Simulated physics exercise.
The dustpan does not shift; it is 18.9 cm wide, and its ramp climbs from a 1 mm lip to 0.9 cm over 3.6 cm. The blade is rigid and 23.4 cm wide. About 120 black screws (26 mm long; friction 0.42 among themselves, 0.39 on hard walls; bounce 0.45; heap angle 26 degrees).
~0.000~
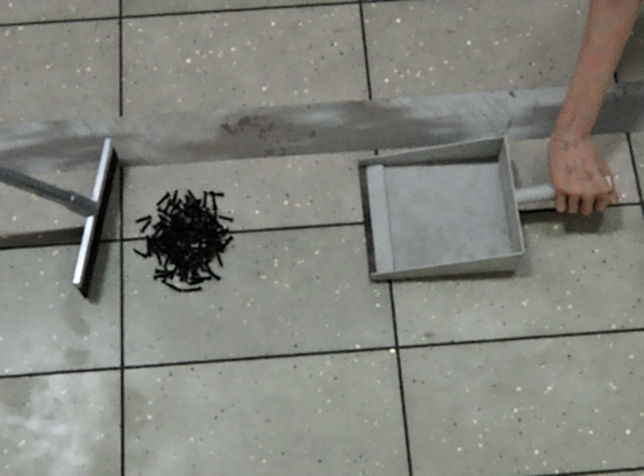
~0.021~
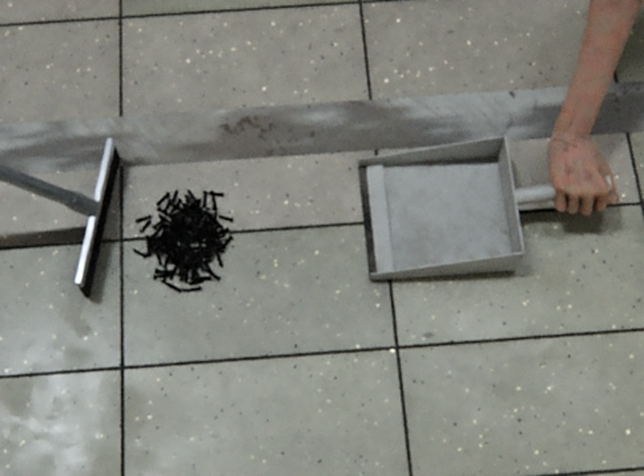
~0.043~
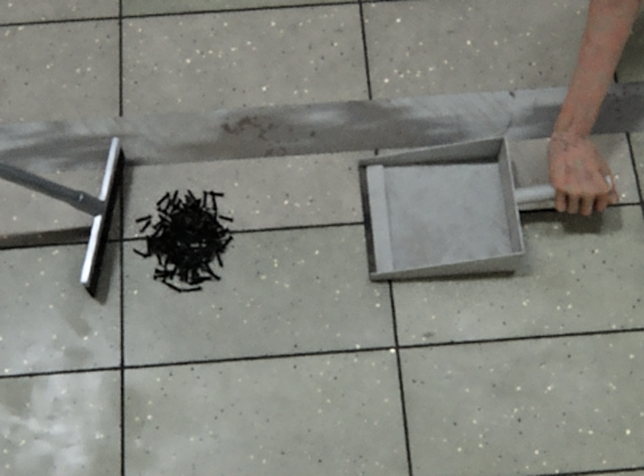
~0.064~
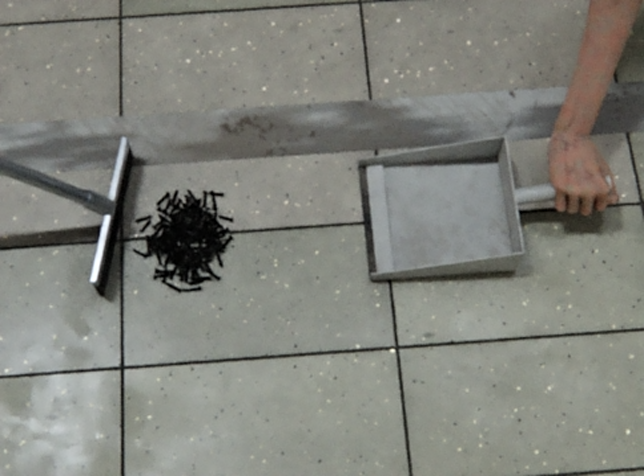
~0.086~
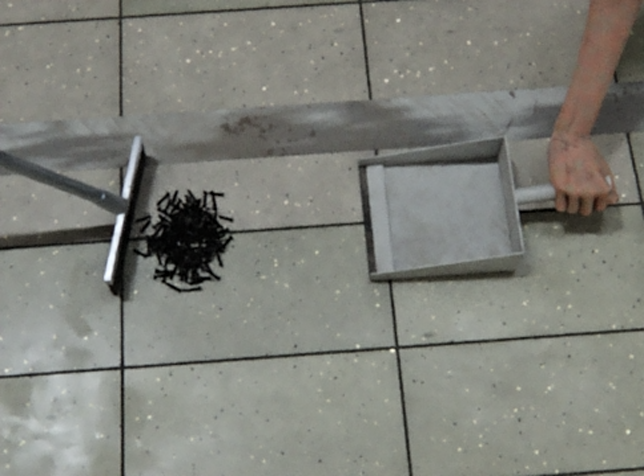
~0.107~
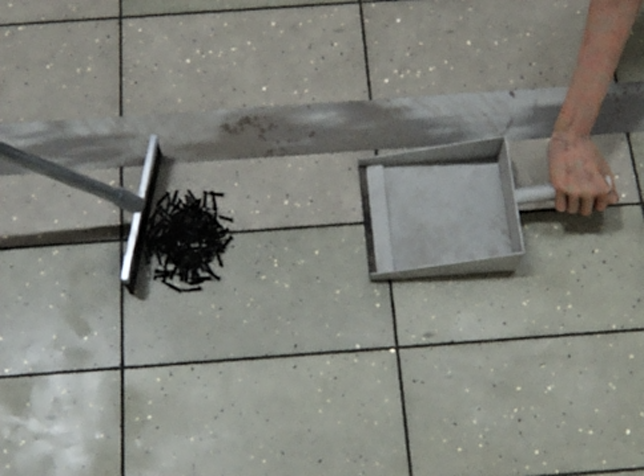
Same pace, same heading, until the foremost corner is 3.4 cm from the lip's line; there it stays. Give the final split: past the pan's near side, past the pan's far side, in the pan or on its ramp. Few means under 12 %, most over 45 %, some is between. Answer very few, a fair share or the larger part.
Near side: A fair share, far side: Very few, pan: The larger part.
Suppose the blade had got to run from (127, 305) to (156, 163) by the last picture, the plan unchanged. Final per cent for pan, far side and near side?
Pan 30, far 0, near 60.
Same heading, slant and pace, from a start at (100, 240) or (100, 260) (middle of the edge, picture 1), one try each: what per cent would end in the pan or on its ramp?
Some 60 and 60 per cent.
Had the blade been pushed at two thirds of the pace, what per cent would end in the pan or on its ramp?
It would be near 25 per cent.
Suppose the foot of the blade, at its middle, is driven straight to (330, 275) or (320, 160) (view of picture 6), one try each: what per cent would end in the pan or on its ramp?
Some 40 and 35 per cent.
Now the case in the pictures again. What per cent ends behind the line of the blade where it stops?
About 0 per cent.
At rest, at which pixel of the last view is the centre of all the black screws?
At about (381, 237).
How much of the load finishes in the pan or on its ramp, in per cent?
About 60 per cent.
After 0.23 s, middle of the blade 18 cm from the lip; 0 % over the lip, far side 0 %, near side 5 %.
Then, at 0.32 s, middle of the blade 8 cm from the lip; 0 % over the lip, far side 0 %, near side 15 %.
After 0.54 s, middle of the blade 6 cm from the lip; 60 % over the lip, far side 0 %, near side 20 %.
In the end, at 1.4 s, near side 20 %, far side 0 %, pan 60 %, in front of the lip or behind the blade 20 %.
